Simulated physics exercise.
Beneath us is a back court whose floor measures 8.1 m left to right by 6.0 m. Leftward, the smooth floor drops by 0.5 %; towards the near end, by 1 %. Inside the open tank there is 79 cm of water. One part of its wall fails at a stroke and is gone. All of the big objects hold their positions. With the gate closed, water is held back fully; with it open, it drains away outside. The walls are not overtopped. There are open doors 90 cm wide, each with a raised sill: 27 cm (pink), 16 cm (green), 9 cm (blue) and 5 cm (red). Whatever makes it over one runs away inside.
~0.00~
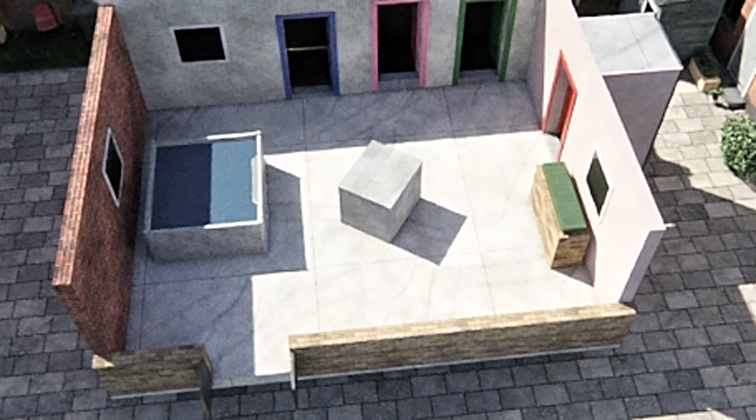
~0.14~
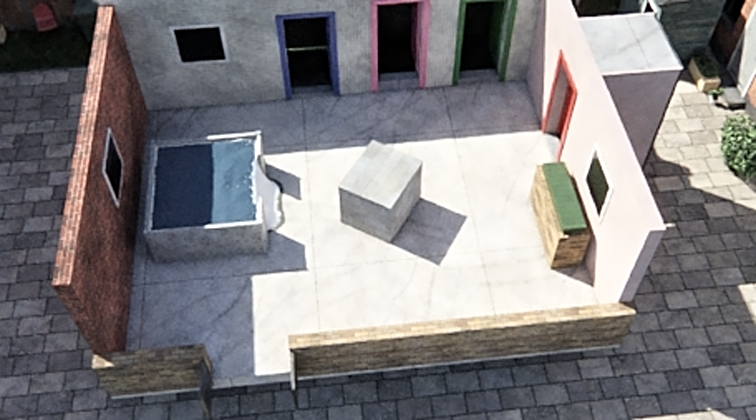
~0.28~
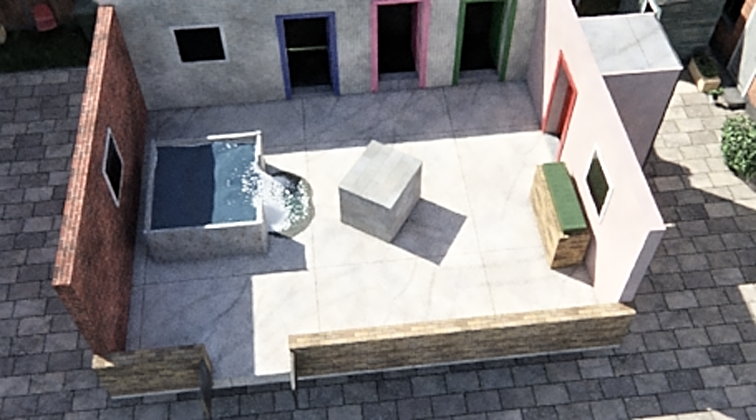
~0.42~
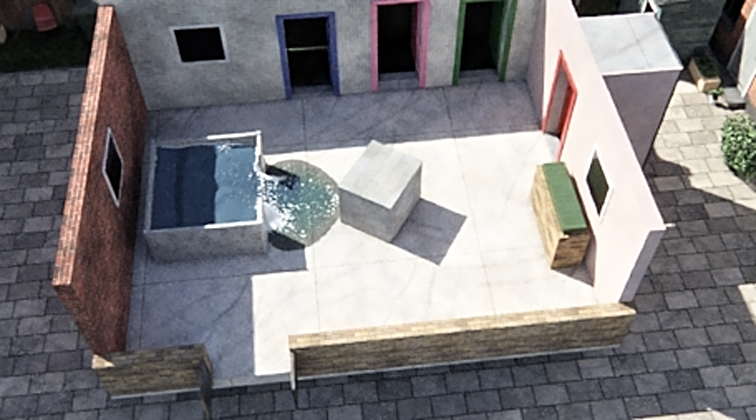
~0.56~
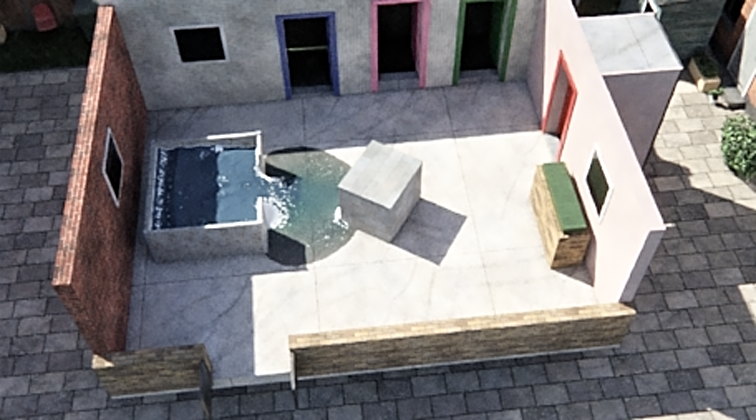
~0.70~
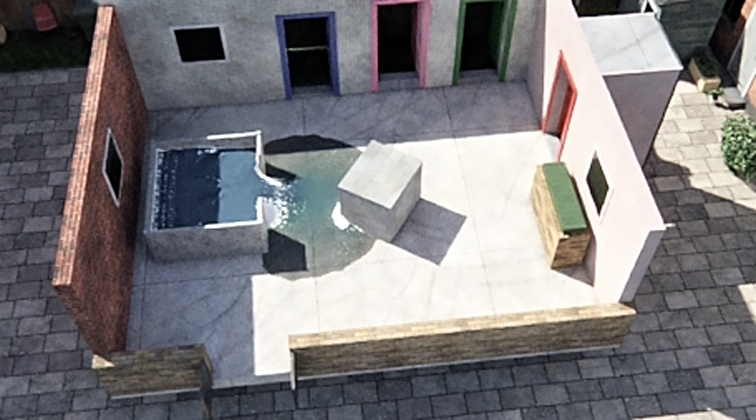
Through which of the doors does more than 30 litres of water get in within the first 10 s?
In the end pink door: Limit unbroken; green door: Limit unbroken; blue door: Limit unbroken; red door: Limit broken.
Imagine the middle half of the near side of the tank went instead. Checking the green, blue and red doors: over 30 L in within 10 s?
Then it goes green fine, blue fine, red fine.
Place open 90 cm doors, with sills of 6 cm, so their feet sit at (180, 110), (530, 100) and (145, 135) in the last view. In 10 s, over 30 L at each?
Per doorway, in order: Insufficient / sufficient / insufficient.
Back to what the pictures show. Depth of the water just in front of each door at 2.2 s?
Readings (cm): Pink = 27; green = 14; blue = 4; red = 0.
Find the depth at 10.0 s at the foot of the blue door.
Some 4.0 cm.
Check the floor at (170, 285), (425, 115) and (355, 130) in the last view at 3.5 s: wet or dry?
Untouched, soaked, soaked.
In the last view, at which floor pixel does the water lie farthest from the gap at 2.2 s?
I'd mark it close to (522, 82).
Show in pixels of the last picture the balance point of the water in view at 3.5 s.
Around (338, 193) in the last picture.
After 1.4 s water covers 25 % of the floor and is deepest (45 cm) near (341, 213); pink door not reached, green door not reached, blue door not reached, red door not reached.
After 2.2 s water covers 45 % of the floor and is deepest (36 cm) near (341, 213); pink door 27 cm at the sill, 0 L in, green door 14 cm at the sill, 0 L in, blue door 4 cm at the sill, 0 L in, red door not reached.
After 3.5 s water covers 55 % of the floor and is deepest (28 cm) near (341, 213); pink door 17 cm at the sill, 2 L in, green door 10 cm at the sill, 0 L in, blue door 7 cm at the sill, 0 L in, red door 10 cm at the sill, 1 L in.
After 6.0 s water covers 85 % of the floor and is deepest (19 cm) near (560, 201); pink door 10 cm at the sill, 2 L in, green door 13 cm at the sill, 2 L in, blue door 7 cm at the sill, 3 L in, red door 9 cm at the sill, 23 L in.
After 10.0 s water covers 95 % of the floor and is deepest (14 cm) near (345, 352); pink door 7 cm at the sill, 2 L in, green door 5 cm at the sill, 2 L in, blue door 4 cm at the sill, 3 L in, red door 8 cm at the sill, 63 L in.
